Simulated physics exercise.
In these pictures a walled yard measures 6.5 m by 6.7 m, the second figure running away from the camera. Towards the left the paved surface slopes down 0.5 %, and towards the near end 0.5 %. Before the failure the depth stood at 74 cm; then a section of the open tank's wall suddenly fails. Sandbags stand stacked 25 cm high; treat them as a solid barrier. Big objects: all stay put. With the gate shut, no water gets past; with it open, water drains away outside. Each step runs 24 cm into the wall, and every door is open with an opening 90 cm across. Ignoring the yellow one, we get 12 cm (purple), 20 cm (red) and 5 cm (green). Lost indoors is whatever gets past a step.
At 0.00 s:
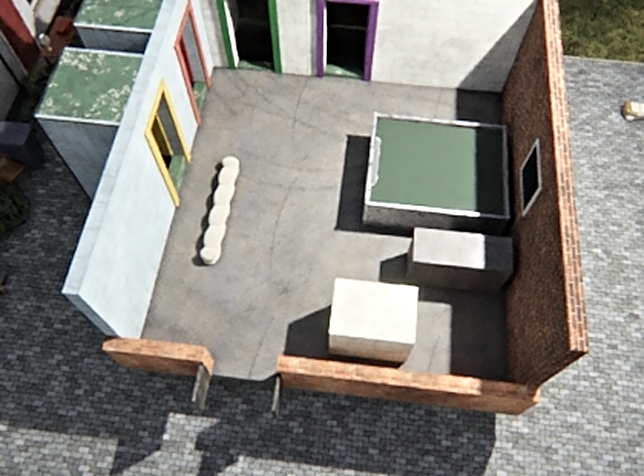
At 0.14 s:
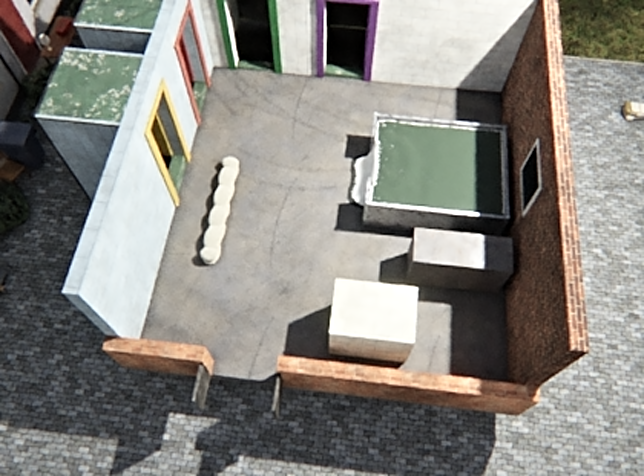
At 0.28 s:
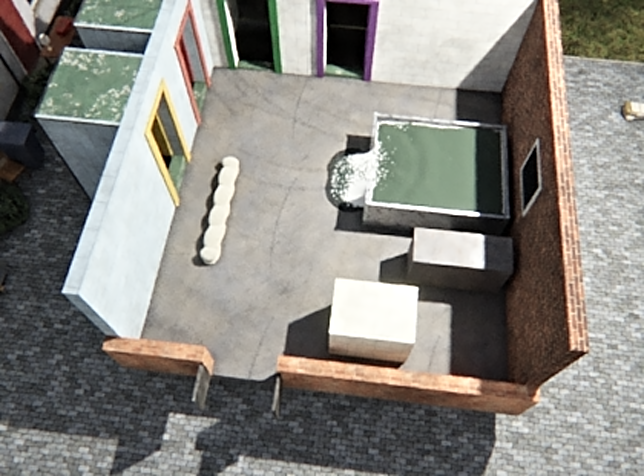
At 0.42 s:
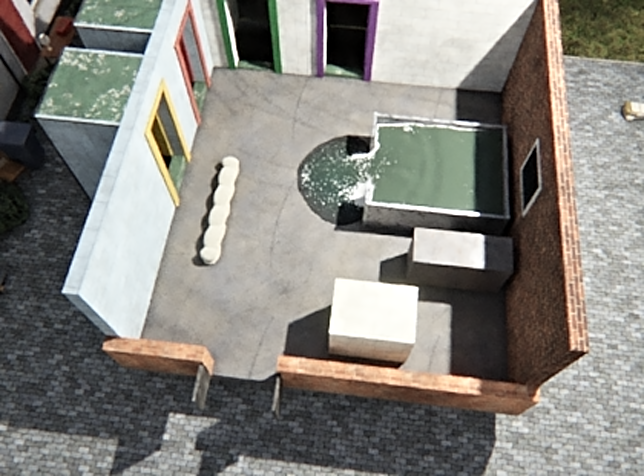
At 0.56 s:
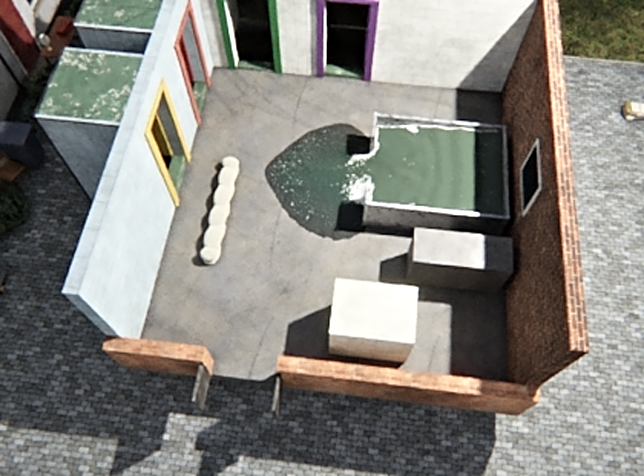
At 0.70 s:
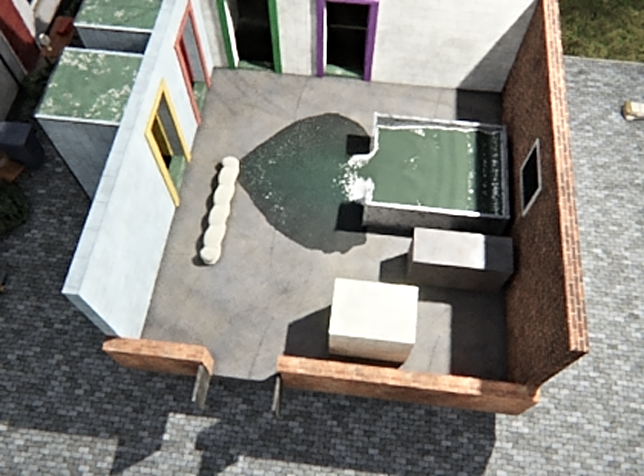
The clip shows a walled yard seen from above, where green water pours from the left side of a raised rectangular tank and spreads leftward across the grey floor in a widening pool, nearing a row of pale sandbags.
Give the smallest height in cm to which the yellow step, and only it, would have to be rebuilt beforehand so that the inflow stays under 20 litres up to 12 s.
Roughly 5.5 cm.
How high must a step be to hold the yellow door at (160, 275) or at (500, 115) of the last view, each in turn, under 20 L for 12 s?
Minimums: Roughly 11.5 cm and 7.5 cm.
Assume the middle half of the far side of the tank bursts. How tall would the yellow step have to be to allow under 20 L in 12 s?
Then 10.0 cm.
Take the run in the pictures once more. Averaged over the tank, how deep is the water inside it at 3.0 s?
On average, around 38 cm.
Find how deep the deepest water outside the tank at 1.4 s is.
About 42 cm at most.
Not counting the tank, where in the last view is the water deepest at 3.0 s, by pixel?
Check close to (214, 67).
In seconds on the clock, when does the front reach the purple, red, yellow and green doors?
Purple 2.0 s, red 1.4 s, yellow 1.6 s, green 1.8 s.
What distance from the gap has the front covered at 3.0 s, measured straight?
Near 5.6 m, more or less.
After 1.4 s water covers 35 % of the floor, deepest (42 cm) near (360, 183); it has not reached the yellow door.
After 3.0 s water covers 55 % of the floor, deepest (36 cm) near (214, 67); 7 cm at the yellow door, 0 litres in over its 26 cm step.
After 12.0 s water covers 95 % of the floor, deepest (12 cm) near (137, 351); 6 cm at the yellow door, 0 litres in over its 26 cm step.
At the yellow door as built, the water arrived by 1.6 s and peaked near 8 cm at 5.4 s.
With a step of 4.5 cm, 30 litres would have come in within the 12 s; with 6 cm, 13 litres. So under 20 litres takes about 5.5 cm.
